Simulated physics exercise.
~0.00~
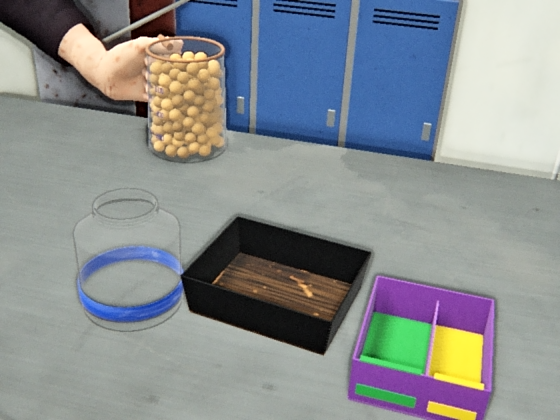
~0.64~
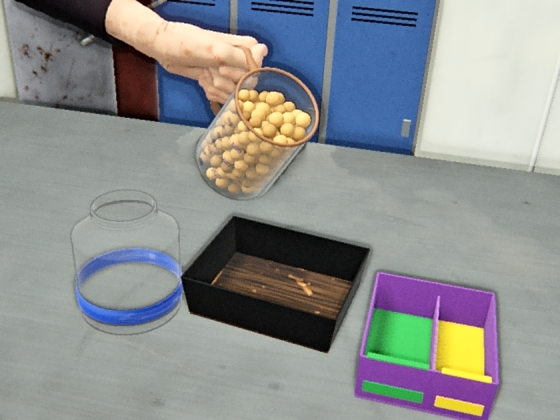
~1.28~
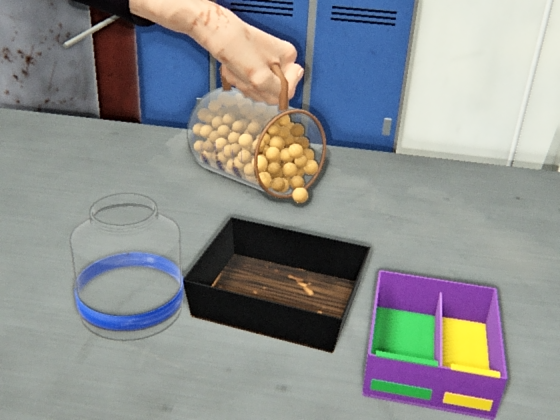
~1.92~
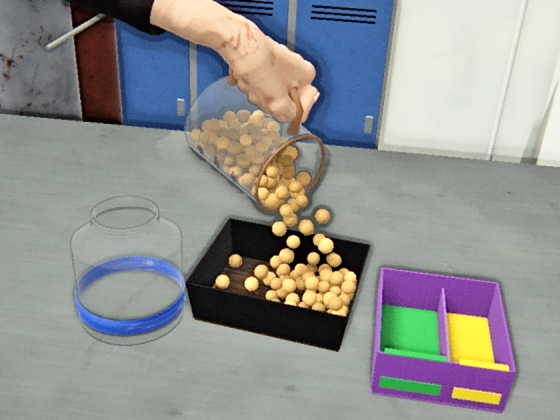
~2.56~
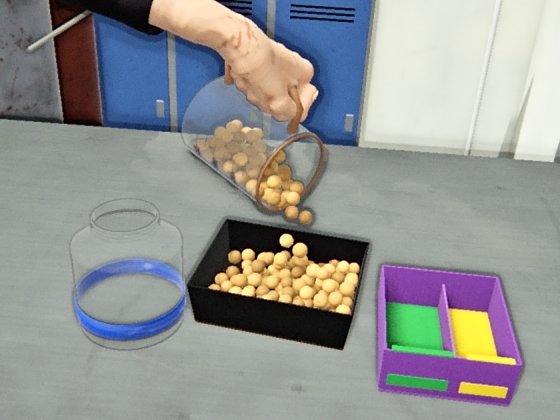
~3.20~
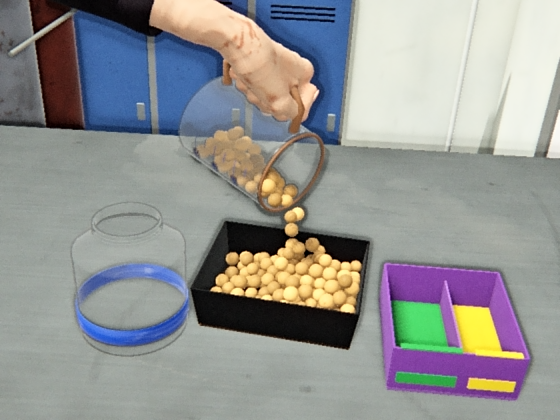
A hand tipped a clear jug of small wooden beads onto its side and poured them into a black tin, filling most of it while some stayed in the jug, and the blue-banded jar and the purple tin with green and yellow sections stayed empty.
